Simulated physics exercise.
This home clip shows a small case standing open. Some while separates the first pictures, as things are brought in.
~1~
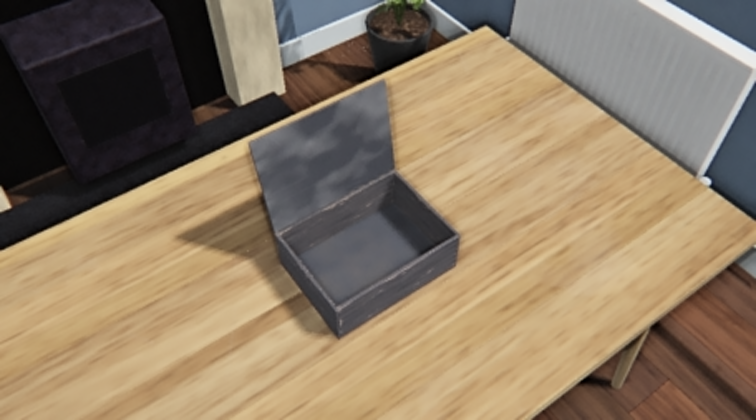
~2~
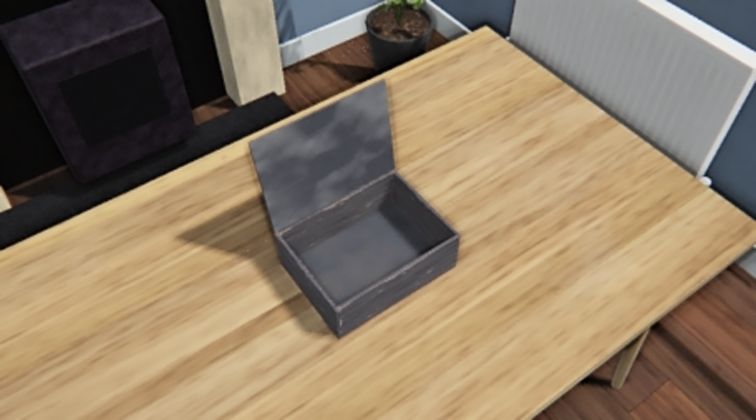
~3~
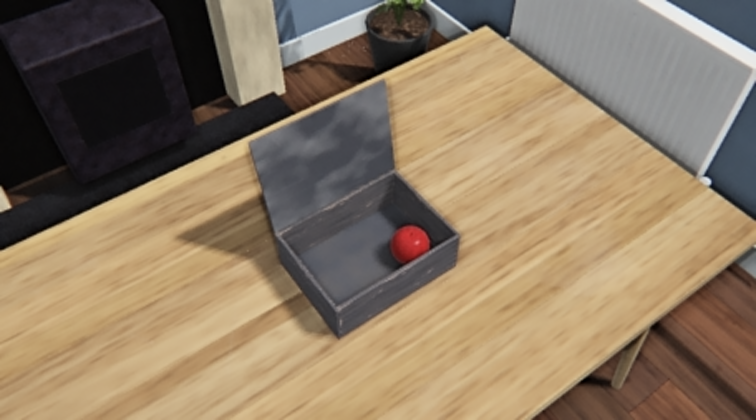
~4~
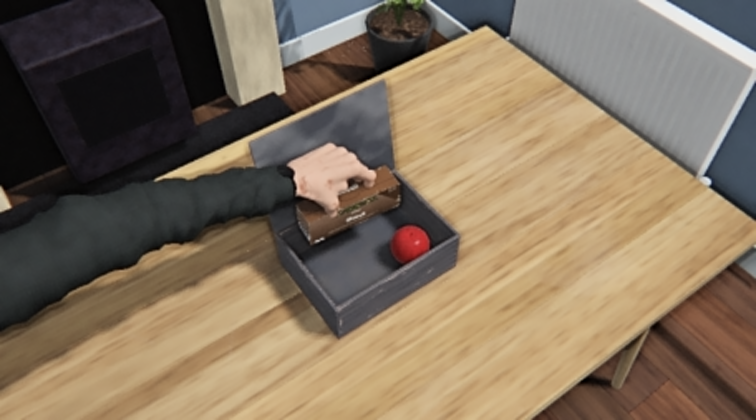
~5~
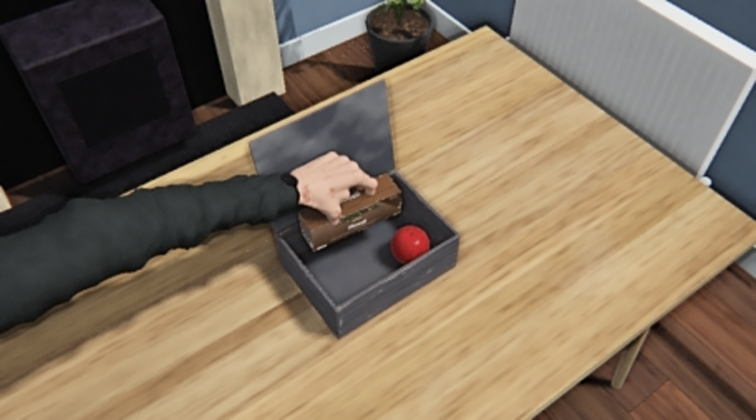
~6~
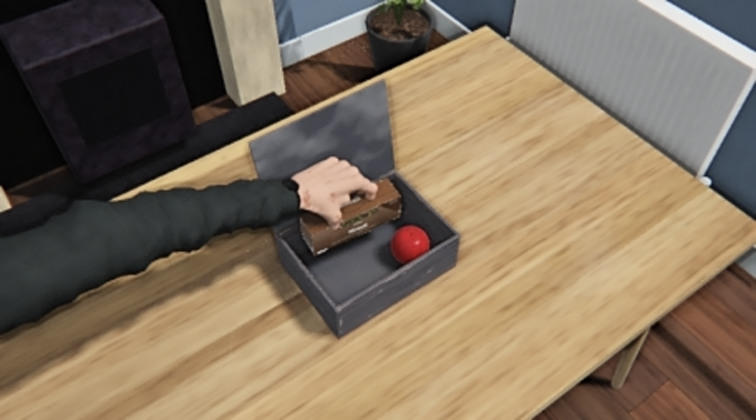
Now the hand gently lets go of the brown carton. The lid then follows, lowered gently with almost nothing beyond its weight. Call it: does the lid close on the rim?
My call is that it closes.
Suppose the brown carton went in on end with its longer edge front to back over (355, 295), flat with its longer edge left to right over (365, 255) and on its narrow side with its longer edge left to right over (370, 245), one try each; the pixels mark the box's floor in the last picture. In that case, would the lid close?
First try: It gets propped open; second try: It comes fully down; third try: It comes fully down.
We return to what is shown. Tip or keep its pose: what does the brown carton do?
Result: It remains as it was set.
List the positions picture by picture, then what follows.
The last thing is not in view yet, in the first picture.
The last thing is not in view yet, in the second picture.
The last thing is not in view yet; red apple (410, 246), in the third picture.
On its way; brown carton (349, 204); red apple (410, 246), in the fourth picture.
On its way; brown carton (351, 212); red apple (410, 246), in the fifth picture.
In place under the hand; brown carton (351, 216); red apple (410, 246), in the sixth picture.
Then, 1.30 s past the last view, lid 82° above the rim; brown carton displaced a little near (353, 241).
Then, 1.80 s past the last view, lid 32° above the rim; brown carton displaced a little near (353, 241).
Finally, lid shut; moved from the start, brown carton; red apple still in place. Final places as the last picture's camera would see them, brown carton near (353, 241).
